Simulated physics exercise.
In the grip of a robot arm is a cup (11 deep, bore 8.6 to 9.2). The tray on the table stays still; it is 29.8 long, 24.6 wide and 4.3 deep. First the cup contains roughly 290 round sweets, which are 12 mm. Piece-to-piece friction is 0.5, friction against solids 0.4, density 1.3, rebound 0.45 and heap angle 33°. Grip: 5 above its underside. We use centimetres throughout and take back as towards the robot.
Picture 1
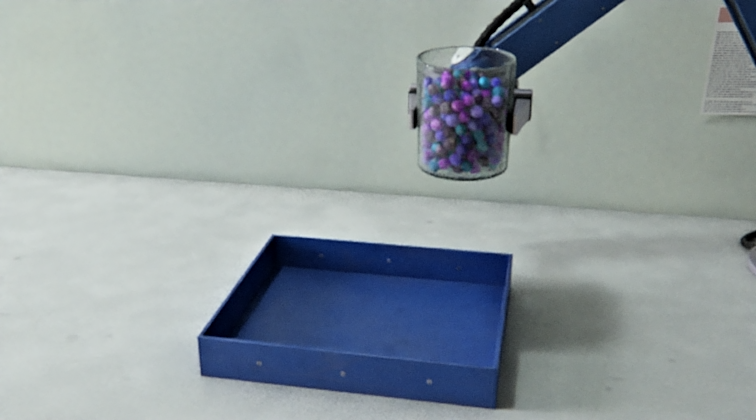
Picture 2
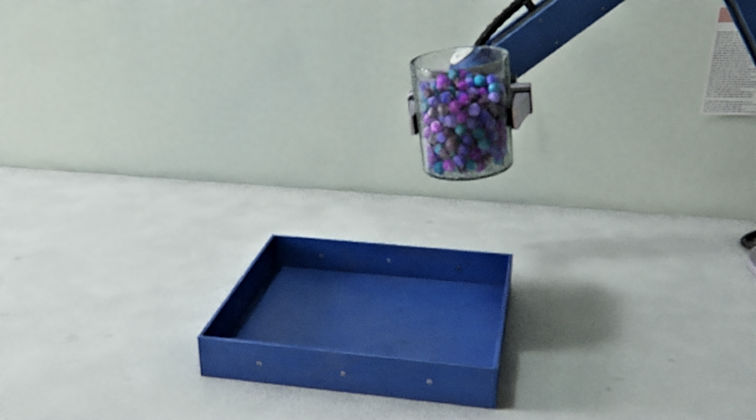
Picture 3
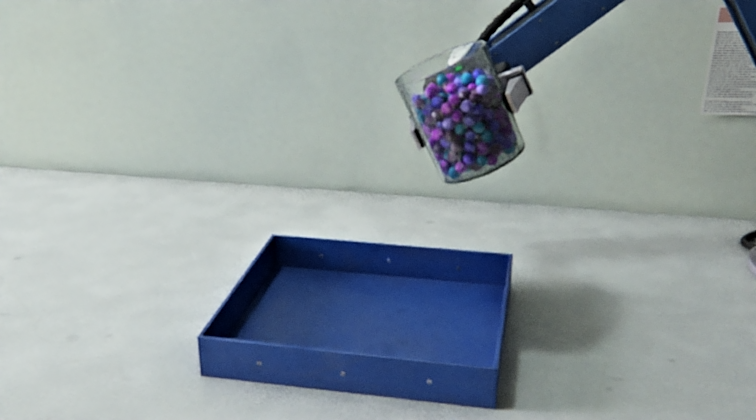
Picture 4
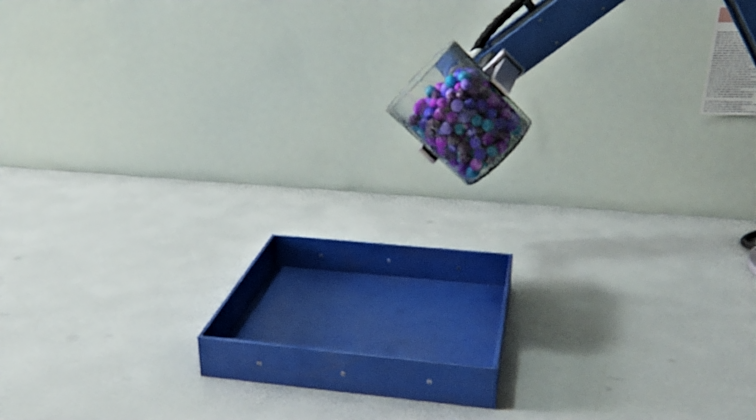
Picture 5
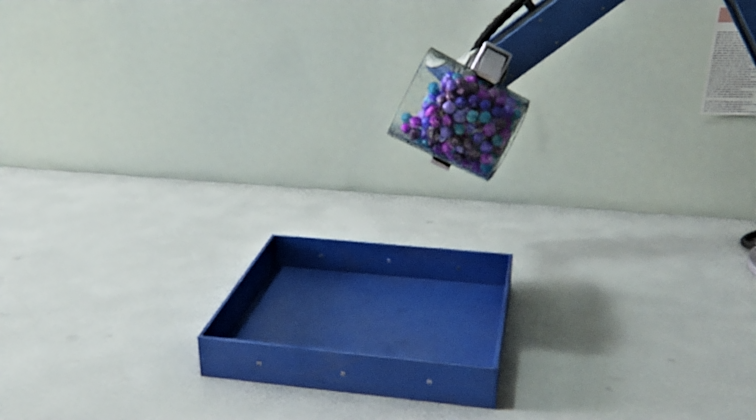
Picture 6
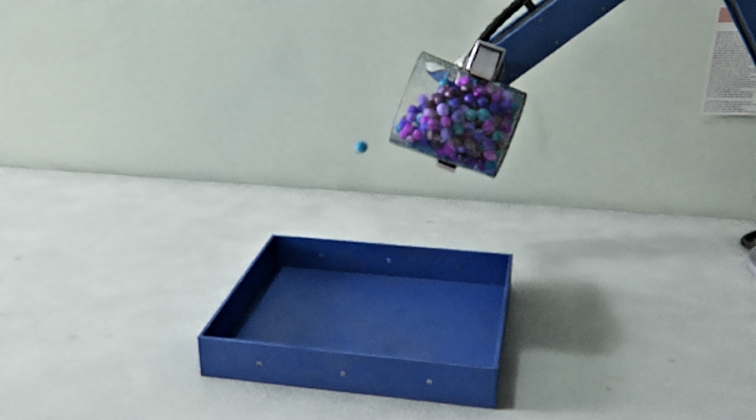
We see a clear cup of purple, blue and teal beads held by a blue mechanical arm above an empty blue tray; the arm tilts the cup steadily to the left, and a single teal bead leaves it.
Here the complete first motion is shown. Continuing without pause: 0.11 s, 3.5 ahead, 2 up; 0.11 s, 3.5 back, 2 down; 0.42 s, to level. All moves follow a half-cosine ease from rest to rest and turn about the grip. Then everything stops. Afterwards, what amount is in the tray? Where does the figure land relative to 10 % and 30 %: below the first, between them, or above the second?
It lands above 30 %.
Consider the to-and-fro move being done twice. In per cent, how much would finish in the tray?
50 %.
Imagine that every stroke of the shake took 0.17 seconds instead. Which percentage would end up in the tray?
Roughly 10 percent then.
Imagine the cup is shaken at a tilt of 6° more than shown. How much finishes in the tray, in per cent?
50 %.
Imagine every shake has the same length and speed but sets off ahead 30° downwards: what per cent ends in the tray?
Roughly 15 per cent.
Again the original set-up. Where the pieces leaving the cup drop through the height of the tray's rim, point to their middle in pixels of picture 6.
Check roughly (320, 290) in the last picture.
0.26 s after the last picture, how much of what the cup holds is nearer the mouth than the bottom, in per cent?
Near 65 %.
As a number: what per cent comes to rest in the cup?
Near 60 in a hundred.
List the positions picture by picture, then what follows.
Cup middle at (464, 114), level; upper third of the load around (465, 98), from x 425 to 505, top at y 80; 293 in the cup, in the first picture.
Cup middle at (464, 114), tilted 7° forward; upper third of the load around (464, 98), from x 425 to 505, top at y 80, in the second picture.
Cup middle at (462, 115), tilted 25° forward; upper third of the load around (467, 100), from x 415 to 510, top at y 75, in the third picture.
Cup middle at (461, 116), tilted 47° forward; upper third of the load around (465, 101), from x 415 to 515, top at y 75, in the fourth picture.
Cup middle at (460, 117), tilted 65° forward; upper third of the load around (469, 100), from x 410 to 515, top at y 75, in the fifth picture.
Cup middle at (460, 117), tilted 72° forward; upper third of the load around (472, 101), from x 360 to 515, top at y 80; 292 in the cup, 1 in flight or on a rim, in the sixth picture.
Then, 0.26 s later, tilted 71° forward, highest piece 28 above the table; 204 in the cup, 1 in the tray, 88 in flight or on a rim.
Then, 0.51 s later, tilted 15° forward, highest piece 30 above the table; 173 in the cup, 115 in the tray, 5 in flight or on a rim.
Then, 0.84 s later, level, highest piece 27 above the table; 173 in the cup, 118 in the tray, 2 on the table or floor.
Then, 1.89 s later, level, highest piece 27 above the table; 173 in the cup, 118 in the tray, 2 on the table or floor.
At rest, 173 in the cup, 118 in the tray, 2 on the table or floor. That is 40 % in the tray.
